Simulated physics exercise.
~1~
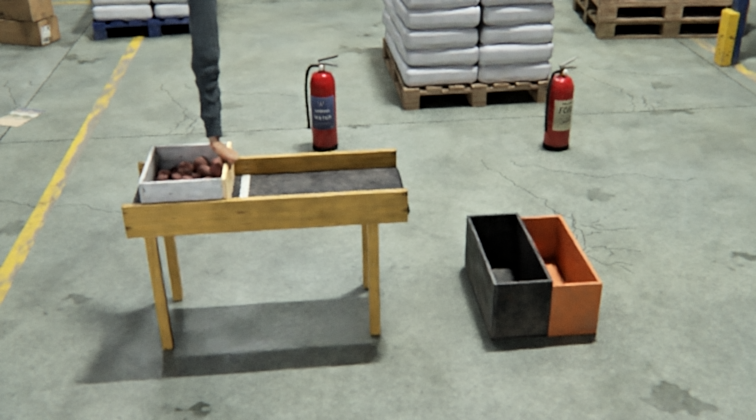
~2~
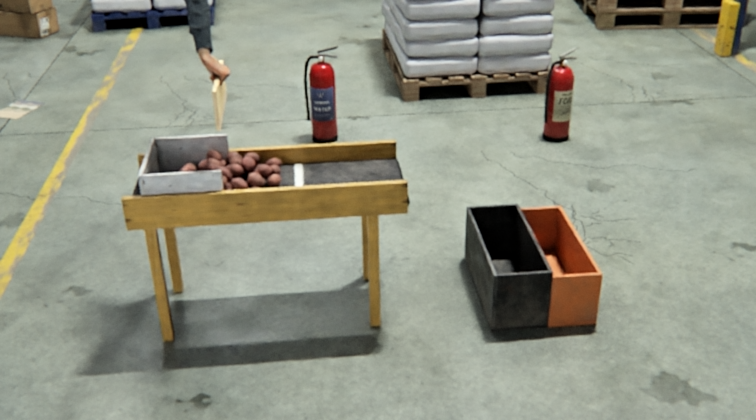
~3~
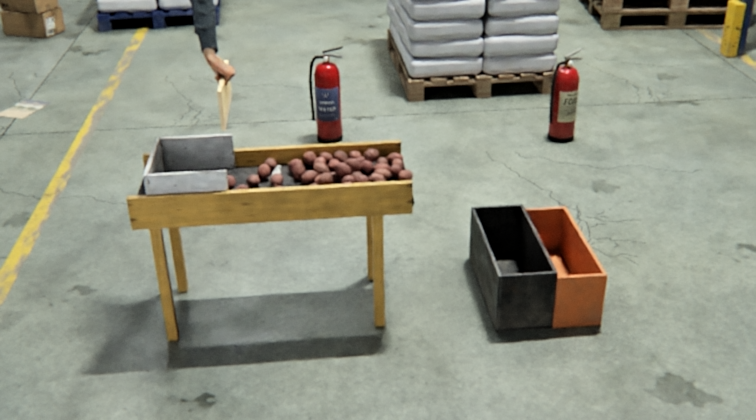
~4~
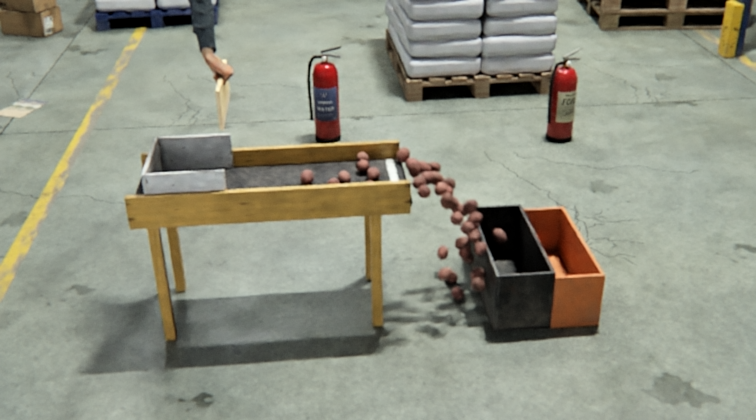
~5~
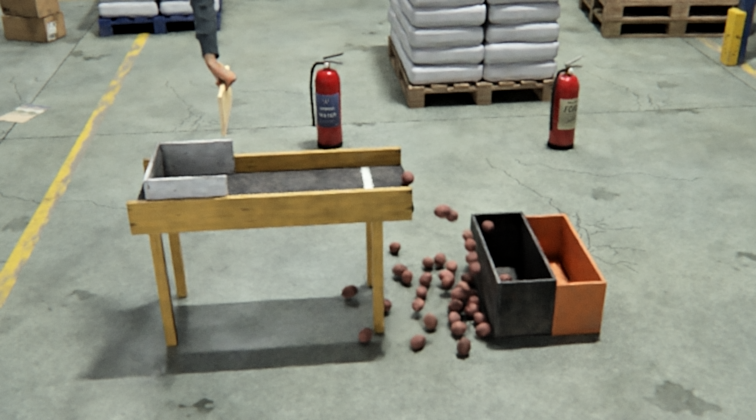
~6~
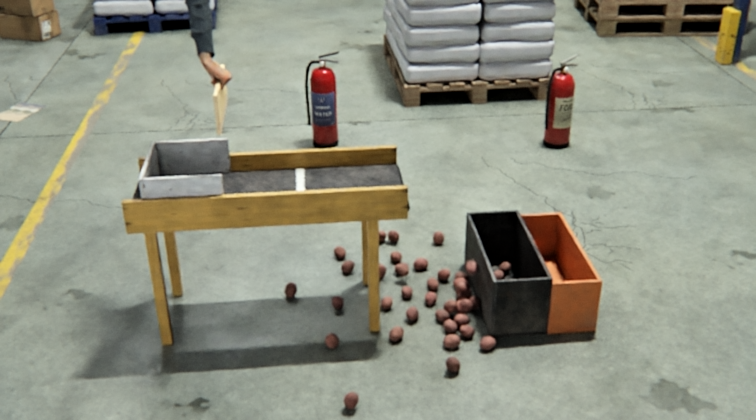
Dark red potatoes sit in a pale, open pen at the left end of a wooden-sided belt table in a warehouse, seen from slightly above by a gently swaying camera. A black tote and an orange bin stand on the concrete floor to the right, with red extinguishers and stacked sacks behind. A hand lifts the gate, and the potatoes ride rightward along the dark, white-striped belt. They spill off the end in a stream, mostly dropping short of the black tote. Finally, most lie scattered across the floor, a few rest in the black tote, and the belt is empty.
